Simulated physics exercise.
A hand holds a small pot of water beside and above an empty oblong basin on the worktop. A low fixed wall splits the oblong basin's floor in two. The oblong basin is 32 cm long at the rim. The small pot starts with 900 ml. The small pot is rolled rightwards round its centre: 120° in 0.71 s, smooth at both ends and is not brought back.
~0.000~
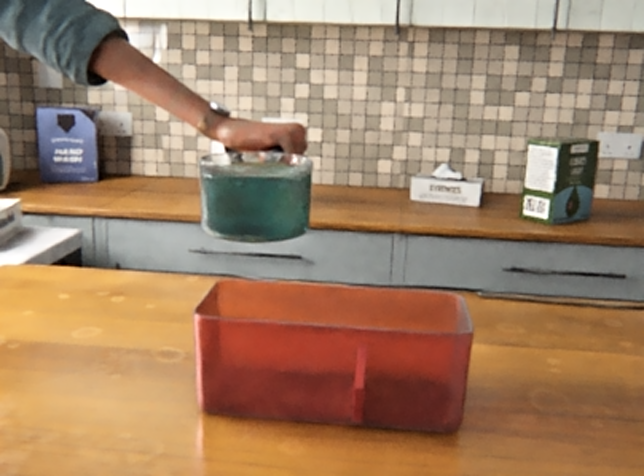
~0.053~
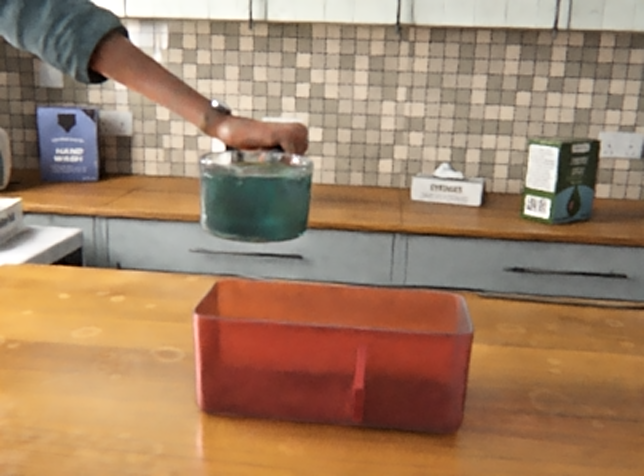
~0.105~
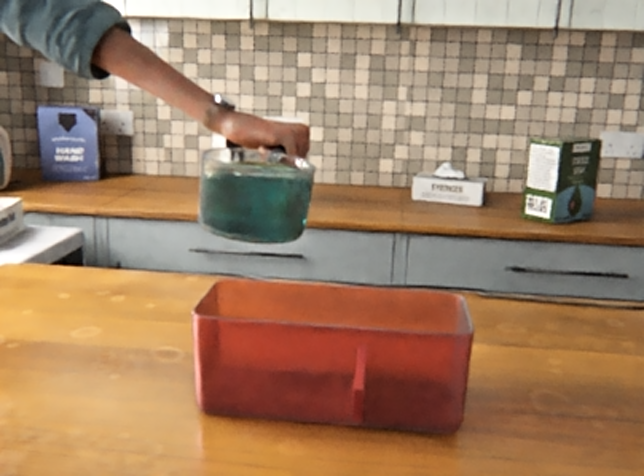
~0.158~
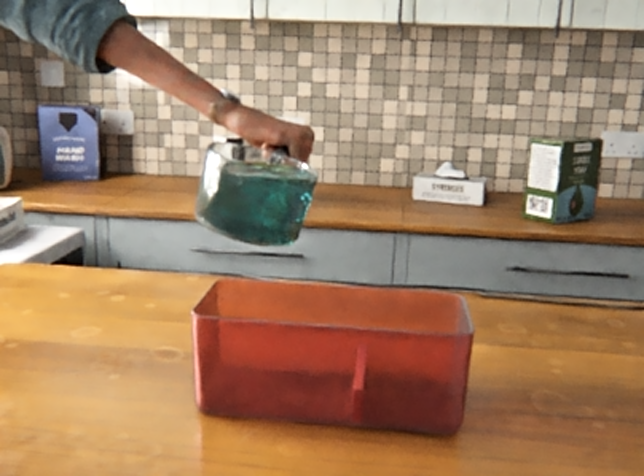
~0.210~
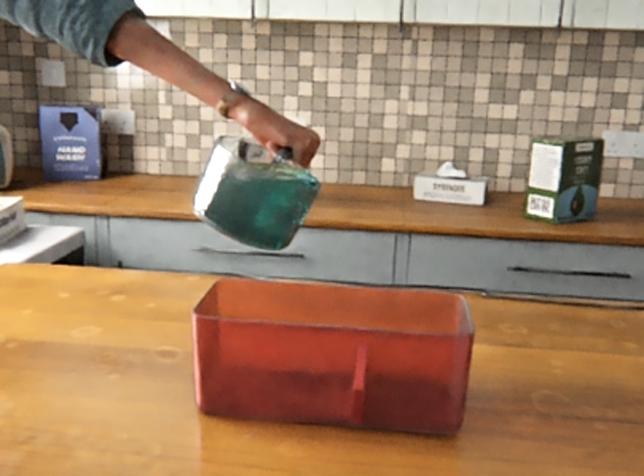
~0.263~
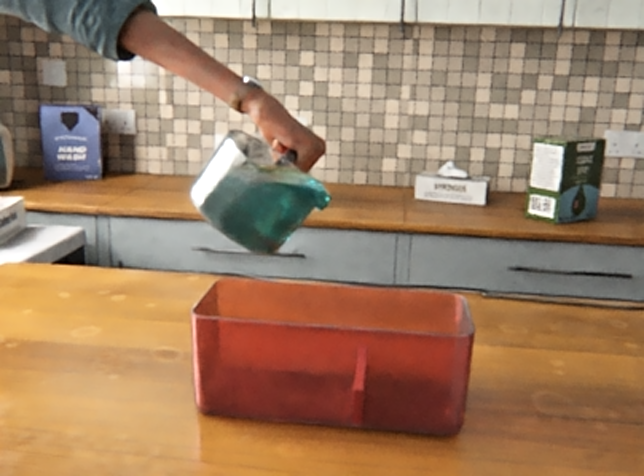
A hand in a blue-grey sleeve, reaching in from the upper left, holds a small clear pot of teal liquid above an empty, translucent red oblong basin on a wooden worktop. The kitchen is seen from the front by a still camera, with a mosaic-tiled wall, grey drawers and boxes on the back counter. The hand holds the pot almost level, then tilts it smoothly rightwards while the liquid shifts towards its right edge.
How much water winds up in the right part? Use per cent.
The far part has some 34 per cent.
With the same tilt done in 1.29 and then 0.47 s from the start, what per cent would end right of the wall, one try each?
In turn about 55 and 25 per cent.
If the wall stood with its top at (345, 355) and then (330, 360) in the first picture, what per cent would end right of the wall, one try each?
First 55, then 70 per cent.
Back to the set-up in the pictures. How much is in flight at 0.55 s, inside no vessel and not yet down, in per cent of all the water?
About 34 per cent.
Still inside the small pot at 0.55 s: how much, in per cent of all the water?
About 26 per cent.
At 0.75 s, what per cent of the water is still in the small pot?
Some 2 per cent.
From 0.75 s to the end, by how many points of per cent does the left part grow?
Some 6 per cent.
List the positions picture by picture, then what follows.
The first picture shows tilt 0°; pouring edge (311, 164); surface from (206, 168) to (310, 173); the oblong basin's rim runs from (206, 297) to (468, 314); the wall's top is at (361, 365).
The second picture shows tilt 2°; pouring edge (312, 165); surface from (206, 167) to (310, 173).
The third picture shows tilt 6°; pouring edge (314, 170); surface from (207, 166) to (311, 175).
The fourth picture shows tilt 14°; pouring edge (317, 178); surface from (208, 167) to (315, 176).
The fifth picture shows tilt 24°; pouring edge (319, 189); surface from (207, 169) to (320, 182); 1 per cent is over the edge.
The sixth picture shows tilt 36°; pouring edge (318, 202); surface from (204, 171) to (317, 192); 5 per cent is over the edge.
Then, 0.55 s in, the tilt is 105° and 26 per cent is still to pour, 15 is left of the wall and 24 right of it.
Then, 0.75 s in, the tilt is 120° and 2 per cent is still to pour, 58 is left of the wall and 34 right of it.
Then, 0.97 s in, the tilt is 120° and 0 per cent is still to pour, 63 is left of the wall and 33 right of it.
Then, 1.21 s in, the tilt is 120° and 0 per cent is still to pour, 64 is left of the wall and 34 right of it.
Finally, 64 per cent lies left of the wall, 34 right of it and 3 outside.
